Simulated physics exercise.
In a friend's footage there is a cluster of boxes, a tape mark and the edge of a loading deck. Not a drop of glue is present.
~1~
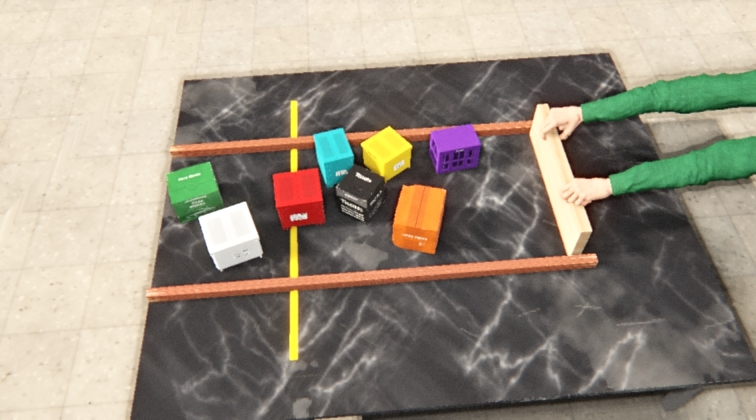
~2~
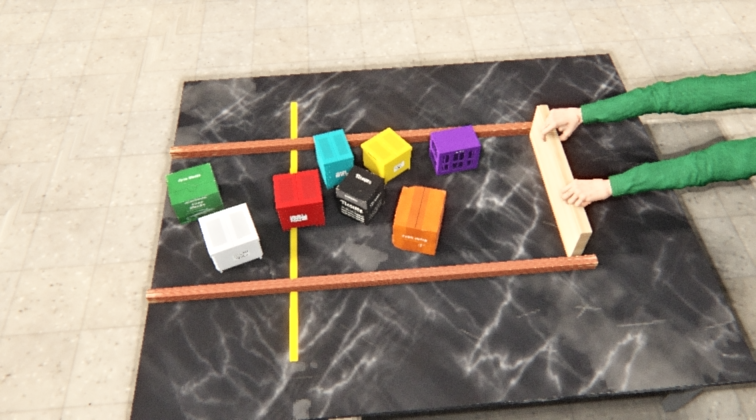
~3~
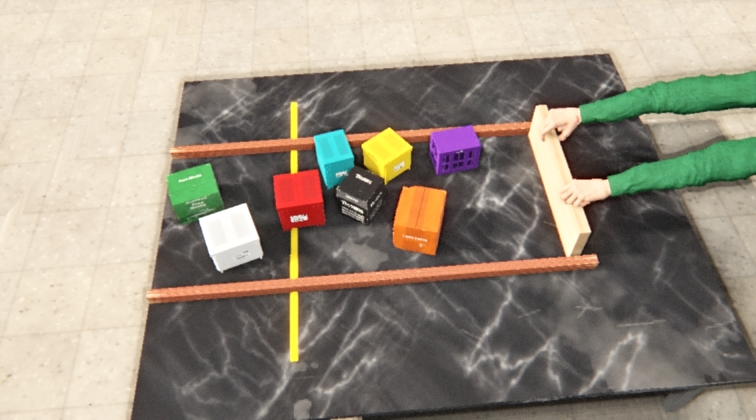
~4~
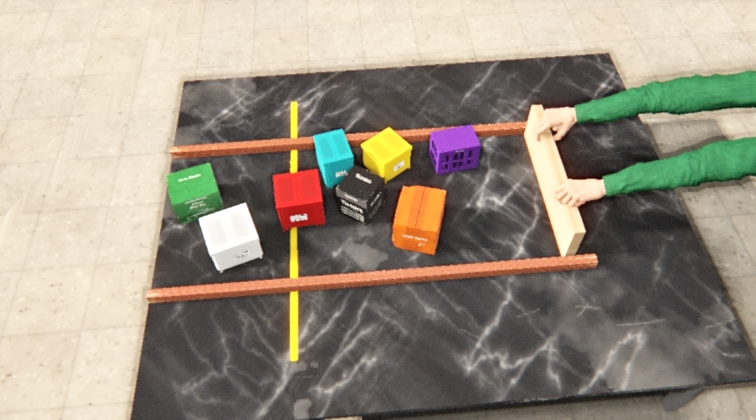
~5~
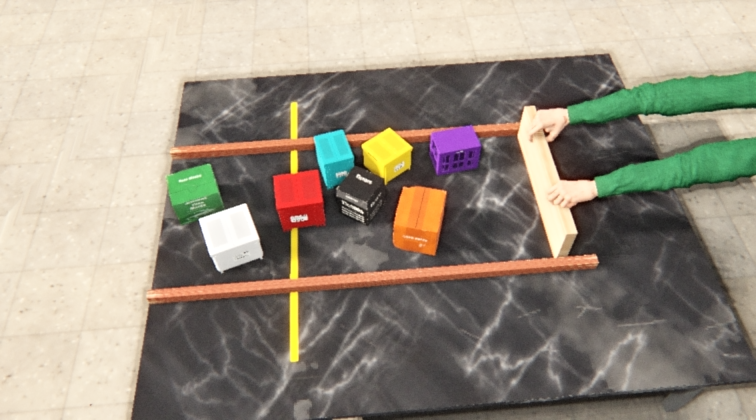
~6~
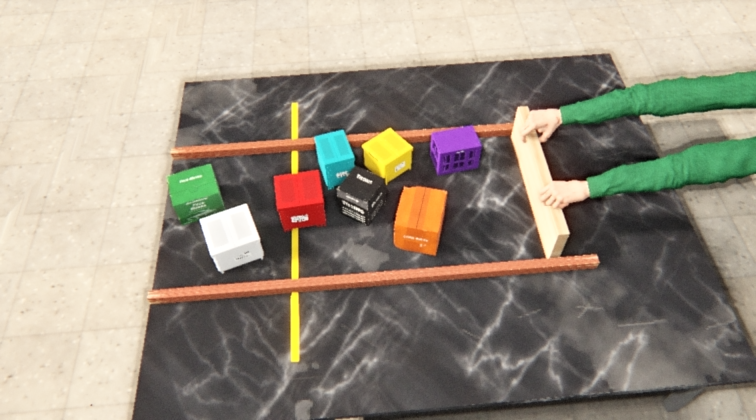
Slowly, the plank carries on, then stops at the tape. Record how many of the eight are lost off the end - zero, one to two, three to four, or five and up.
Lost off the end: Zero.
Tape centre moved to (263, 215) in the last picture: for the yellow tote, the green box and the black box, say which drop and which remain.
Here's how it goes: The yellow tote is still up there, the green box ends up down, and the black box is still up there.
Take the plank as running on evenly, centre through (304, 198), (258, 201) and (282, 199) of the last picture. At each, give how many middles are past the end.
First 0, then 2, then 0.
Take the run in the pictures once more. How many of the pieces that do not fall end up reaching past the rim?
The number is 1.
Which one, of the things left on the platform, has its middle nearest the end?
The foremost one is the green box.
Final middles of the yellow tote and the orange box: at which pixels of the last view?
Around (231, 159) and around (271, 236).
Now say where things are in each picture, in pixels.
The first frame shows green box (195, 192); white tote (232, 237); red tote (300, 199); plank (558, 178); tape (294, 211).
The second frame shows white tote (232, 238); black box (361, 196).
The third frame shows red tote (300, 201); plank (556, 179).
The fourth frame shows green box (195, 193); yellow tote (387, 156).
The fifth frame shows white tote (232, 239); purple crate (455, 151).
The sixth frame shows green box (196, 194); white tote (233, 239); red tote (301, 201); plank (537, 180); tape (295, 212).
Soon after, none off yet; green box at rest near (196, 194); white tote at rest near (233, 239); red tote at rest near (301, 201).
At rest, the number that fall off is zero.
